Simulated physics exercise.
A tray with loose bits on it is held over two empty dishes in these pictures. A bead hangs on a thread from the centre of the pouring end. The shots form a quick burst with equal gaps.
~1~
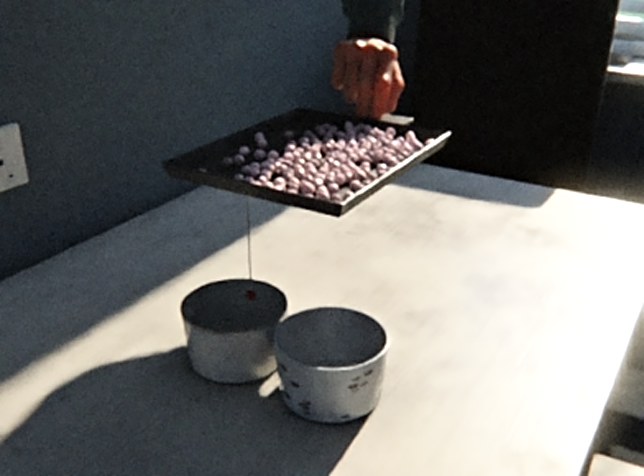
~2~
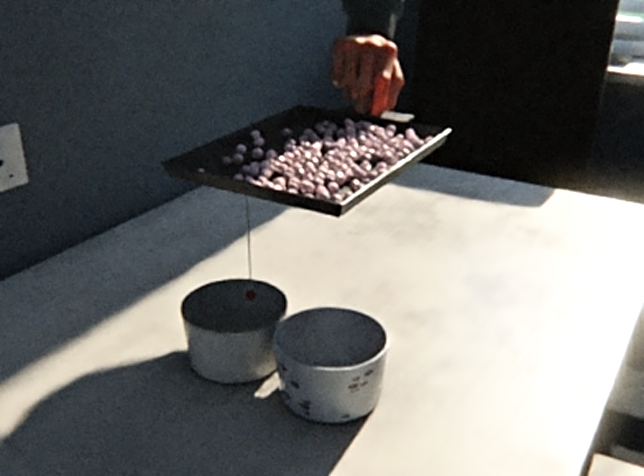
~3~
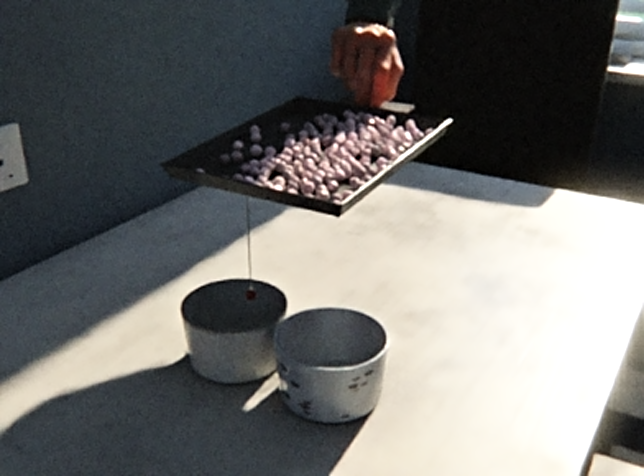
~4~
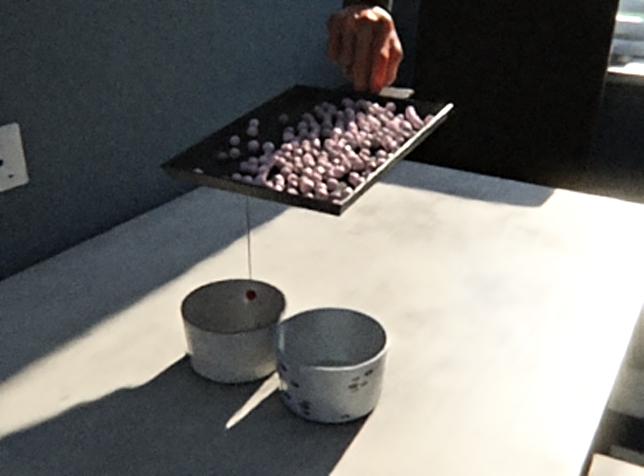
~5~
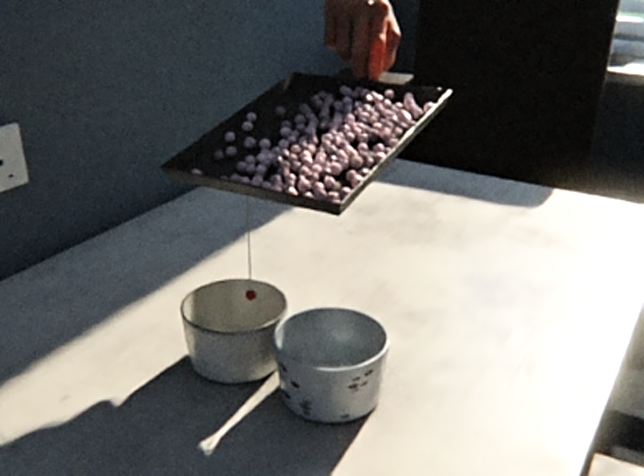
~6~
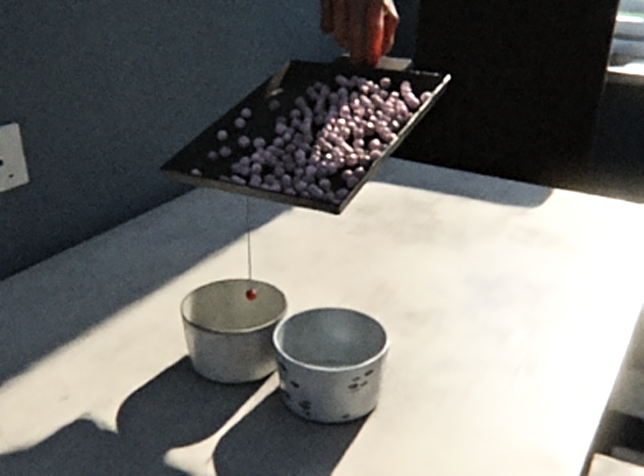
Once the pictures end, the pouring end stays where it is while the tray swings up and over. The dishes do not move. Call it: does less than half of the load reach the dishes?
Yes.
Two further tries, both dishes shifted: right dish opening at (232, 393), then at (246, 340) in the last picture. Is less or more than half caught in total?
Short of half, then beyond half.
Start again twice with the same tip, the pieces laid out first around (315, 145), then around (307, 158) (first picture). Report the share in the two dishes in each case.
You'd get 20 % the first time and 20 % the second.
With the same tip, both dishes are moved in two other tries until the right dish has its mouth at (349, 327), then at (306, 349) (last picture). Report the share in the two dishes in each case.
You'd get 0 in a hundred first and 80 in a hundred after that.
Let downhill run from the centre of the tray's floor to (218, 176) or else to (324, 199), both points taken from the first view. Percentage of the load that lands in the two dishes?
20 % then 80 %, roughly.
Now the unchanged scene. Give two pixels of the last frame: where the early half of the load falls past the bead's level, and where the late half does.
First near (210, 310), later near (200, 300).
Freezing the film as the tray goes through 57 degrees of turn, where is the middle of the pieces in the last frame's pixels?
The load is centred about (236, 189).
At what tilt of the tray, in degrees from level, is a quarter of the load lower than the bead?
Somewhere near 60°.
Shortly afterwards, tray tipped steeply; near two thirds on the tray; only a few in the right dish; only a few in the left dish; a little outside both; near a quarter in the air.
Next, tray tipped right over; a little in the right dish; near a quarter in the left dish; near two thirds outside both; a little in the air.
Some moments later, tray tipped past a quarter turn; a little in the right dish; near a quarter in the left dish; the bulk outside both.
In the end, tray tipped past a quarter turn; a little in the right dish; near a quarter in the left dish; the bulk outside both.
